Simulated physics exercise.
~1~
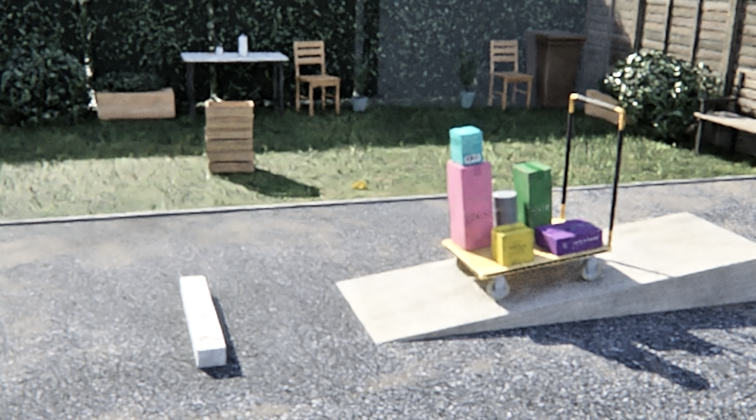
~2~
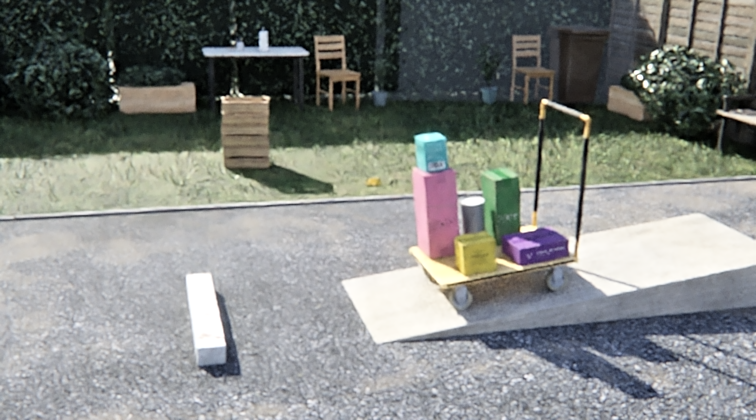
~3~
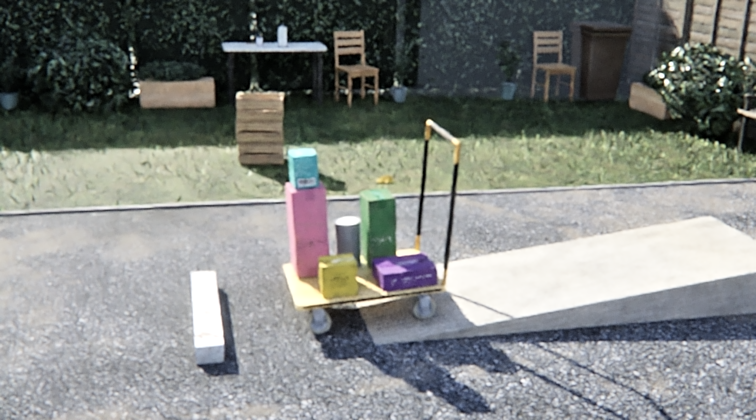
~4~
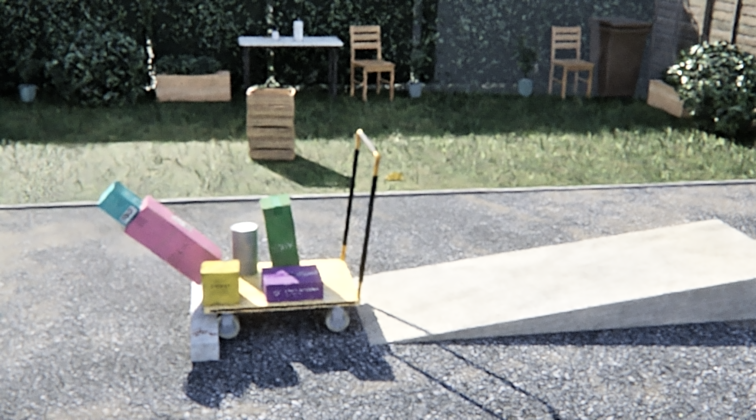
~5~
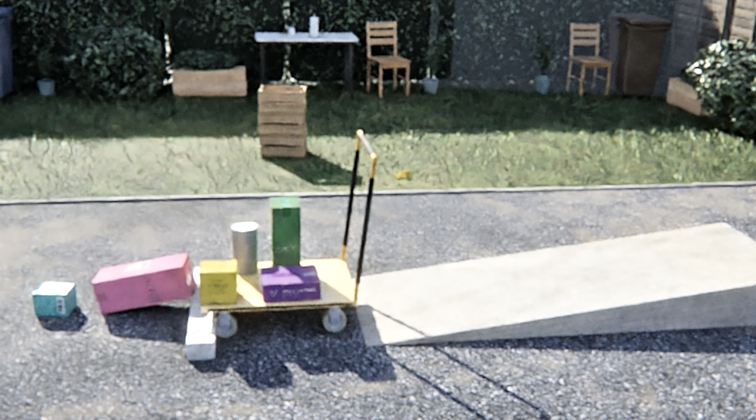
A flat trolley with a black and yellow handle carries a tall pink box topped by a turquoise one, a green box, a grey canister and small yellow and purple parcels down a pale ramp. The view is across a grey paved surface, with grass, chairs and a table behind. The trolley rolls left off the ramp toward a white kerb, its load upright. It stops at the kerb, and the pink box tips left over the edge with the turquoise box, while the green box rocks. Both fallen boxes end on the ground at left, and the rest stays aboard.
